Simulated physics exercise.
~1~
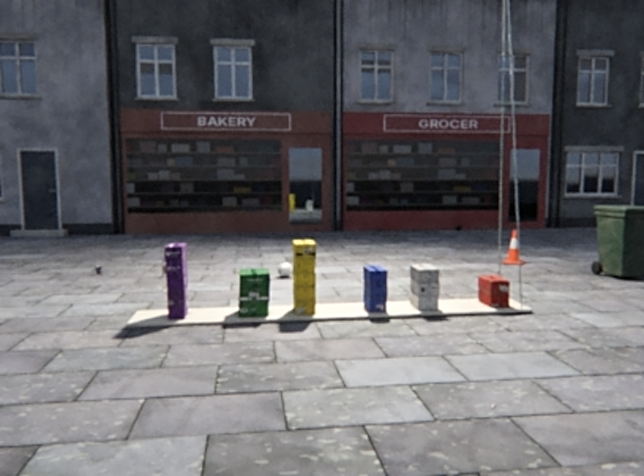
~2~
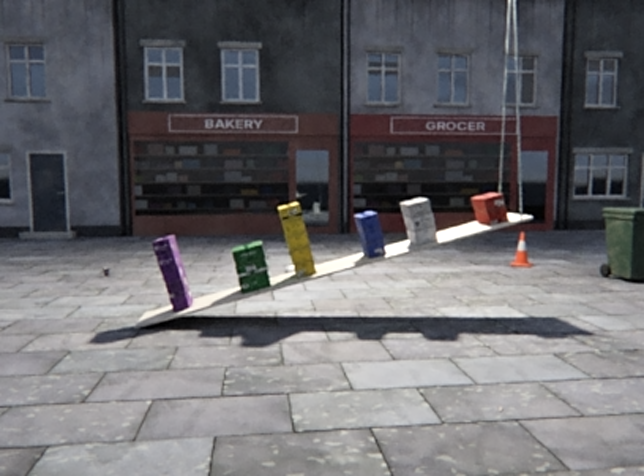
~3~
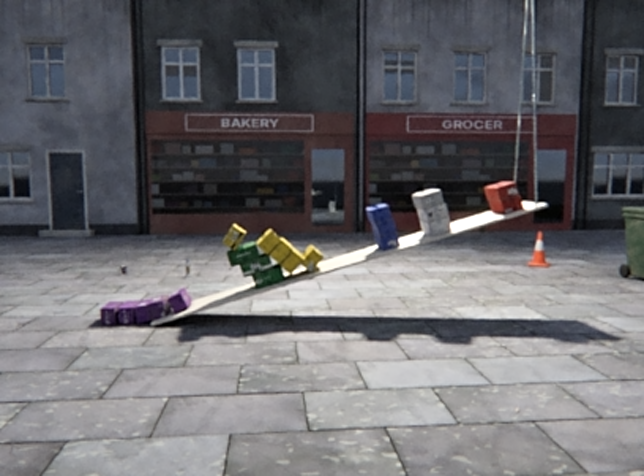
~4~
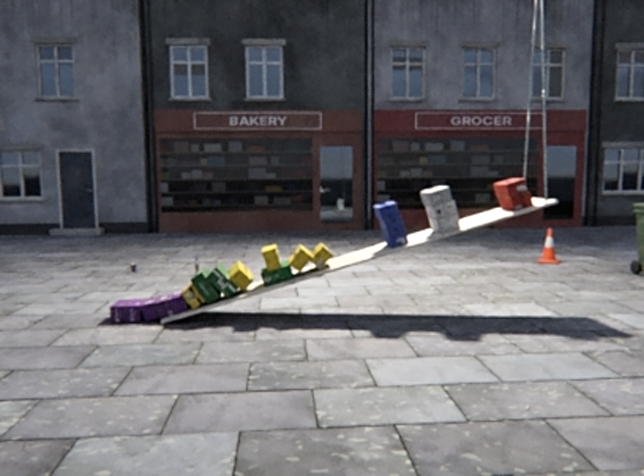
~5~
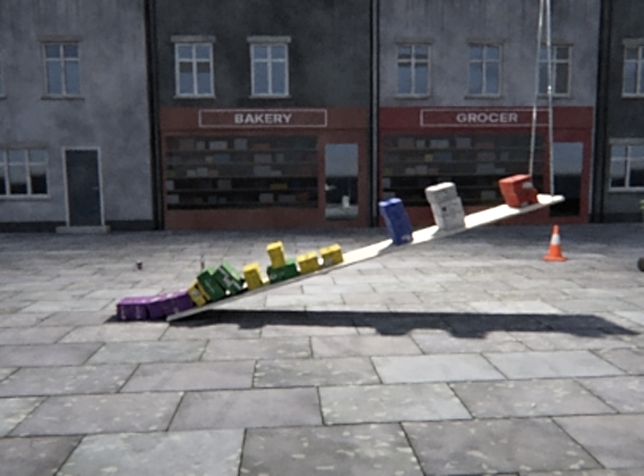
The footage shows six coloured piles of parcels on a long pale deck in a paved street as its right end rises; the purple, green and yellow piles topple and tumble toward the low end, while the blue, pale and red piles stay standing on the tilted deck.
